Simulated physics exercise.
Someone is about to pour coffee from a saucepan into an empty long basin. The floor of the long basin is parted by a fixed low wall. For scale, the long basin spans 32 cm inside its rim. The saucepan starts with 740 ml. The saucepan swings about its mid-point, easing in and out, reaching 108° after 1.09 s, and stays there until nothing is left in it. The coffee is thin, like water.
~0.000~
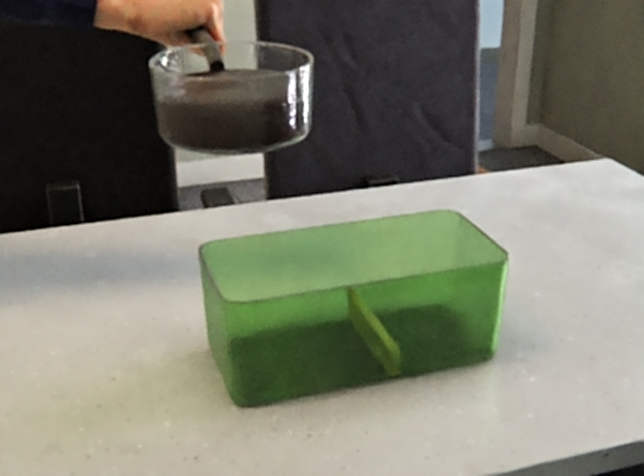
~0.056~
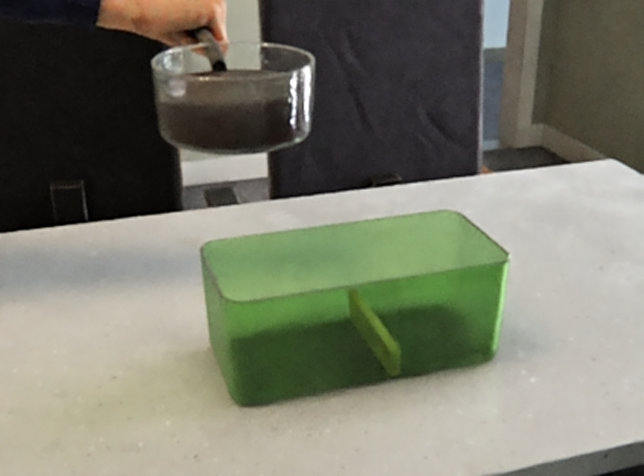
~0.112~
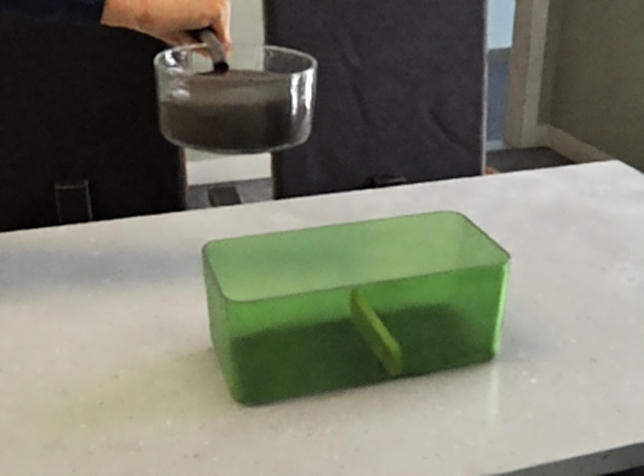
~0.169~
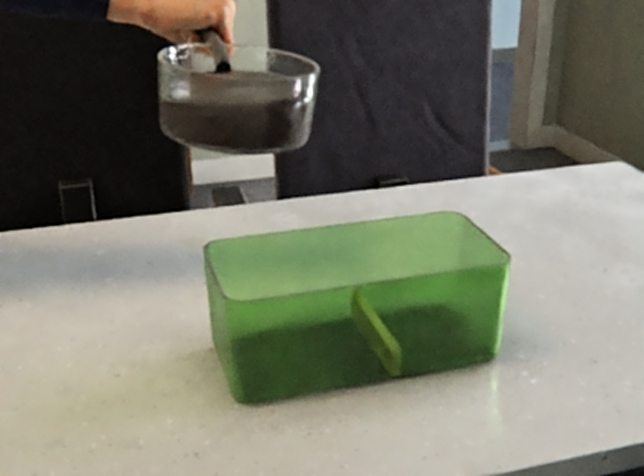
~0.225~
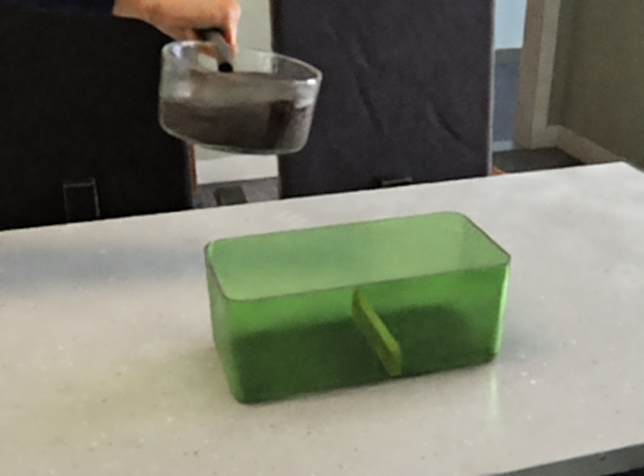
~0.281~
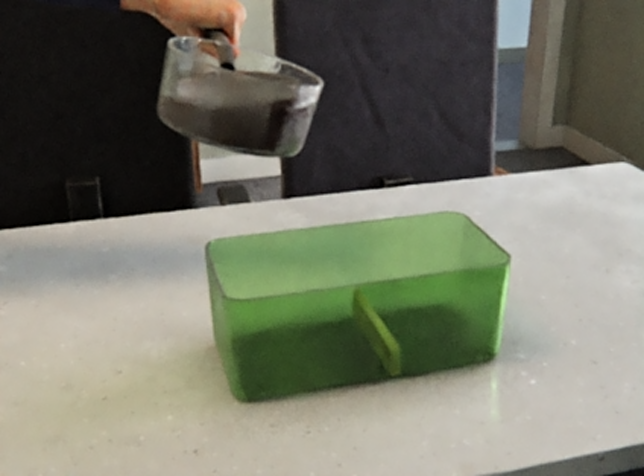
On a pale speckled tabletop, a hand holds a glass saucepan of dark liquid above a green basin, slowly tilting it rightward.
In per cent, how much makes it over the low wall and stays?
The far part has some 45 per cent.
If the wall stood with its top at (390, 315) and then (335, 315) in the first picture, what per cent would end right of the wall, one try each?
In turn about 20 and 75 per cent.
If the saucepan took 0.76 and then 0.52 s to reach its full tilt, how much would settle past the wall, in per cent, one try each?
In turn about 35 and 25 per cent.
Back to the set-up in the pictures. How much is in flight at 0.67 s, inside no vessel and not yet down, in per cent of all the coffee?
Some 42 per cent.
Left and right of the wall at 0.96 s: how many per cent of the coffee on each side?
Left about 36, right about 44.
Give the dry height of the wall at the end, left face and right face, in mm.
Left about 16 mm, right about 14 mm.
After 0.67 s the tilt is 74° and 49 per cent is still to pour, 4 is left of the wall and 6 right of it.
After 0.96 s the tilt is 104° and 8 per cent is still to pour, 35 is left of the wall and 44 right of it.
After 1.26 s the tilt is 108° and 0 per cent is still to pour, 53 is left of the wall and 45 right of it.
After 1.59 s the tilt is 108° and 0 per cent is still to pour, 54 is left of the wall and 45 right of it.
In the end 54 per cent lies left of the wall, 45 right of it and 1 outside.
